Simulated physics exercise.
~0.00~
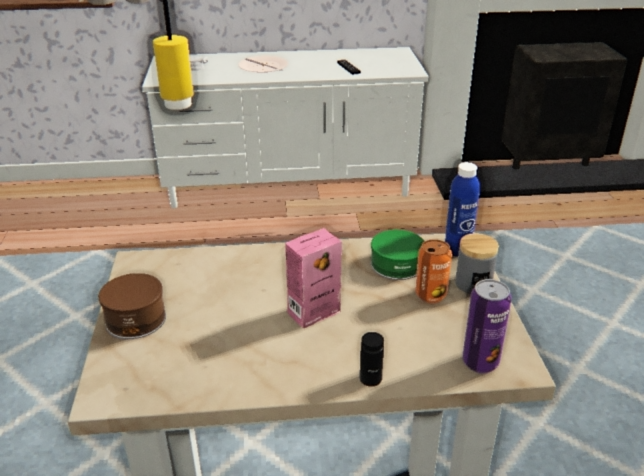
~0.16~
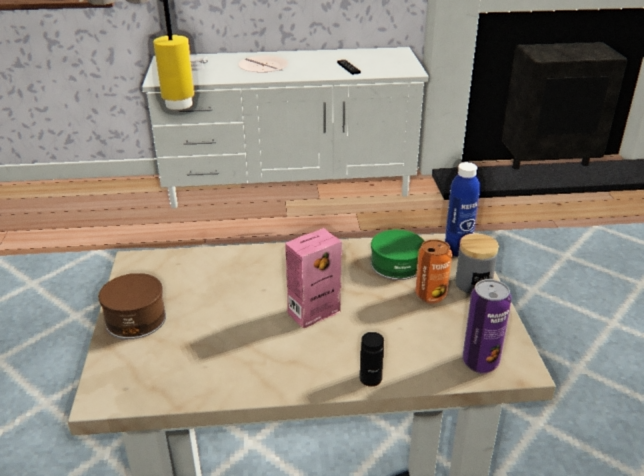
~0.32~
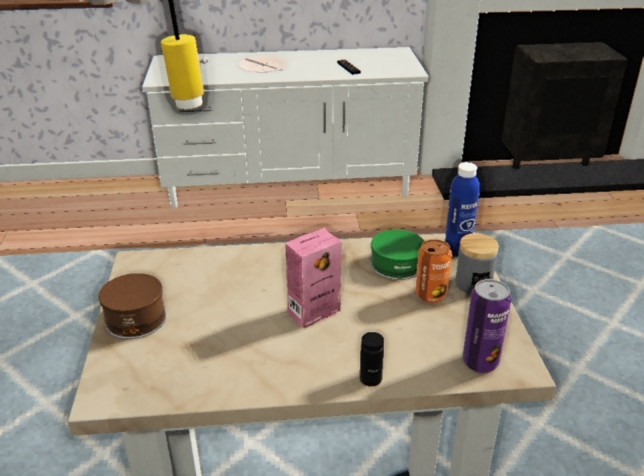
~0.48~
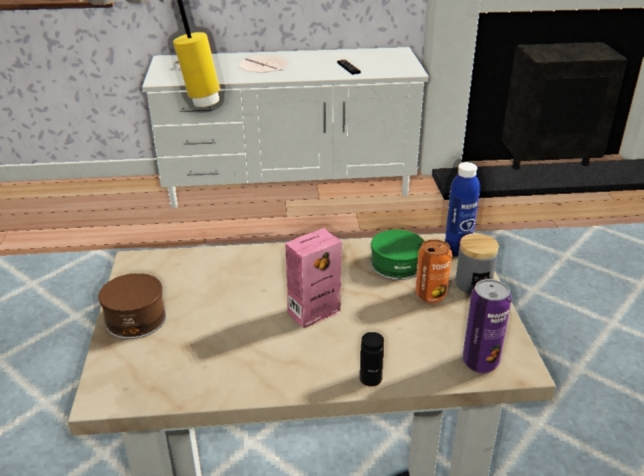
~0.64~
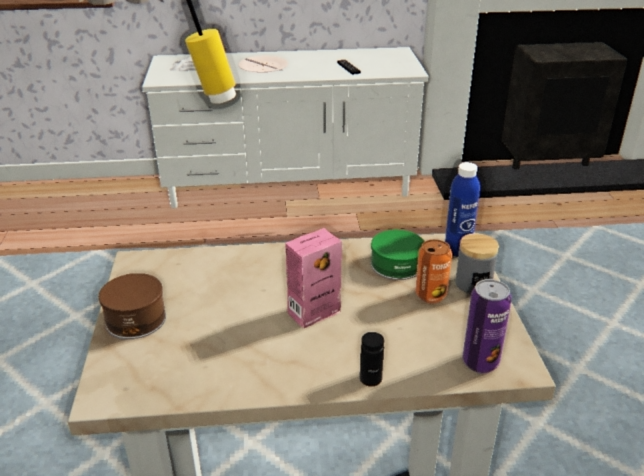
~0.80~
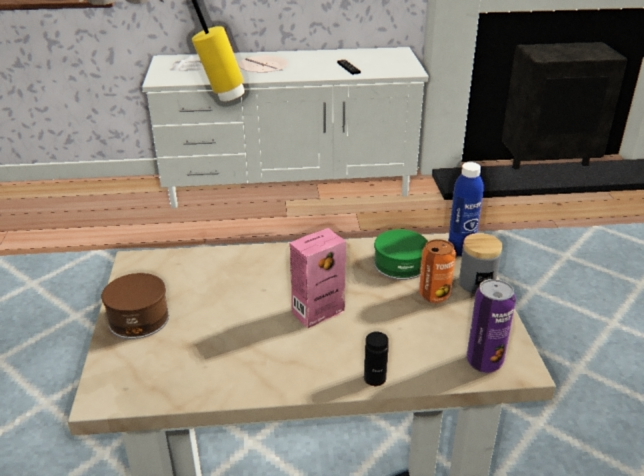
The hanging yellow lamp hung still at first, then swung steadily out to the right, and lastly the bottle, cans, tubs and other items on the table shifted very slightly right together.
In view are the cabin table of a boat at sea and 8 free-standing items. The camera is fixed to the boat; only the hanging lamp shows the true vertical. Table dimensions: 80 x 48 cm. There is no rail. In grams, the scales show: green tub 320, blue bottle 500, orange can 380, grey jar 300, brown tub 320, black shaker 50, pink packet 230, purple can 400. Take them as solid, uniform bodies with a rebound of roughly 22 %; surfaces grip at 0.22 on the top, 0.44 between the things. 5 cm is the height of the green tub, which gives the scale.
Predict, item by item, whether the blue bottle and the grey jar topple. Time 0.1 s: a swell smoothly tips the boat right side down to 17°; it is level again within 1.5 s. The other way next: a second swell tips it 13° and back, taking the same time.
In the end blue bottle: Over, grey jar: Over.
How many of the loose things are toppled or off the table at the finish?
Count: 3.
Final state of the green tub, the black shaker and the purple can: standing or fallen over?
The green tub stays upright; the black shaker is still upright; the purple can tips over.
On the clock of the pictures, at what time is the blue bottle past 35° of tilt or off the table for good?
At around 1.1 seconds on the pictures' clock.
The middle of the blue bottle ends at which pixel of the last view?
In the end it sits at around (509, 457).
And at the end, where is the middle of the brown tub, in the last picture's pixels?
(194, 302).
Around 1.10 s, floor tilted 13°, right side down; blue bottle and grey jar now off the table; pink packet shifted 7 cm; purple can shifted 7 cm.
Around 1.40 s, floor tilted 3°, right side down; purple can now off the table; pink packet shifted 13 cm; black shaker shifted 13 cm.
Around 1.70 s, boat level; pink packet shifted 13 cm; black shaker shifted 13 cm; orange can shifted 13 cm.
Finally (3.6 s), off the table and tipped over, blue bottle, grey jar and purple can; not toppled but over 5 cm from the start, green tub, orange can, brown tub, black shaker and pink packet. Final places as that camera would see them, blue bottle near (510, 457).
